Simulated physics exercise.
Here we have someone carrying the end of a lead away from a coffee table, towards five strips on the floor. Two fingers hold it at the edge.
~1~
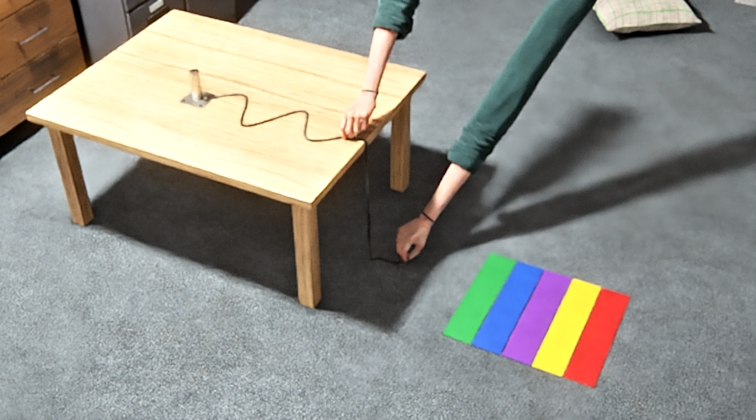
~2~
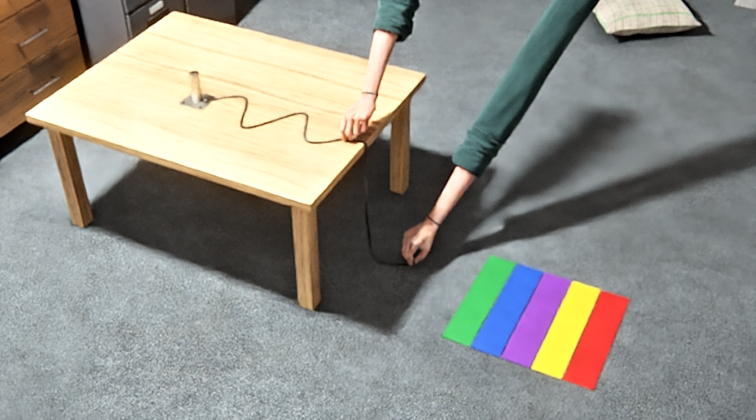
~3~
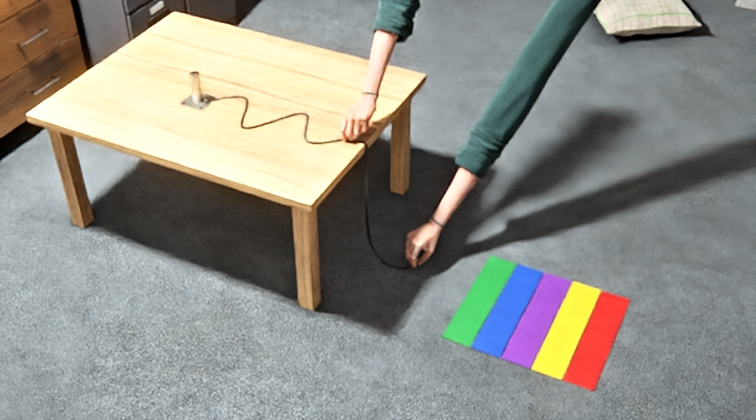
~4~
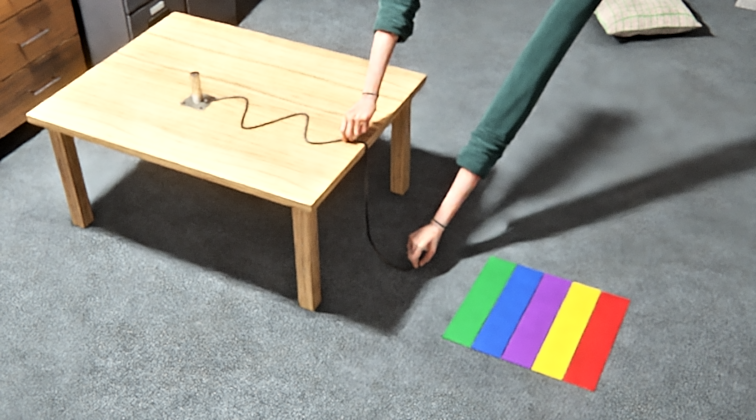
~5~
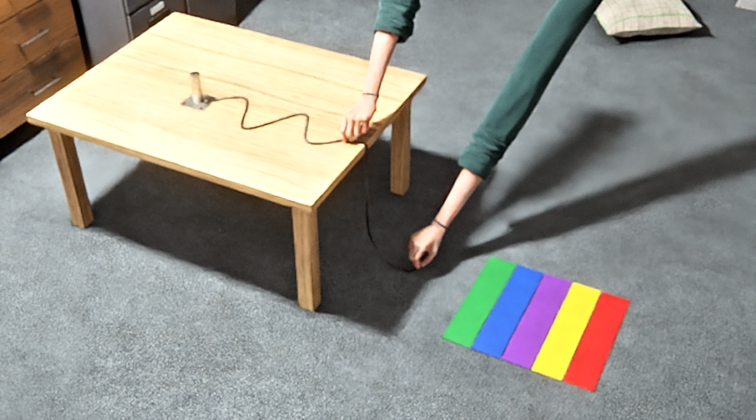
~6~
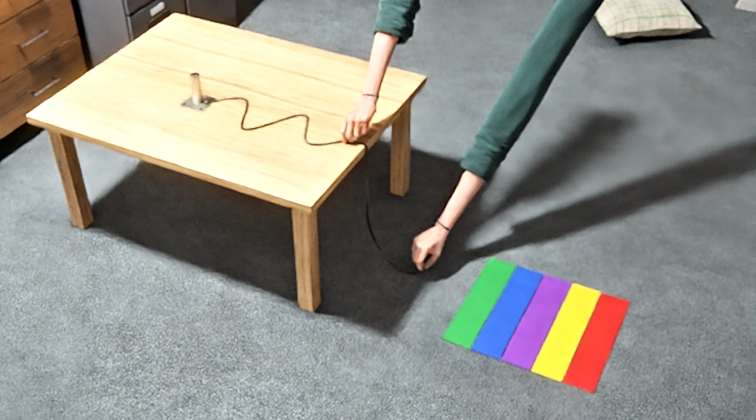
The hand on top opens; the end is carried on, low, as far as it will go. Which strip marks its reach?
The end stops over the red strip.
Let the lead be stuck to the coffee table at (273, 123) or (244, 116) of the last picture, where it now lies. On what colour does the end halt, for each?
One after the other, purple; yellow.
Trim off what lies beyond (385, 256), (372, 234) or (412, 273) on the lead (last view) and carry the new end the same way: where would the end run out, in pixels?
Near (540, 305), (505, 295) and (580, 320).
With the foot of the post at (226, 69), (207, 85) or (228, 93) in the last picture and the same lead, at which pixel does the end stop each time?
The places are (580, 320), (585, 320) and (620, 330).
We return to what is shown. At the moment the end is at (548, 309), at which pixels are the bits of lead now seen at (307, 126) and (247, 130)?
The first at (363, 153), the second at (289, 130).
Soon after, end near (548, 309); over purple.
Then, end near (581, 320); over yellow.
At full stretch, end near (601, 326); over red. It gets as far as the red strip.
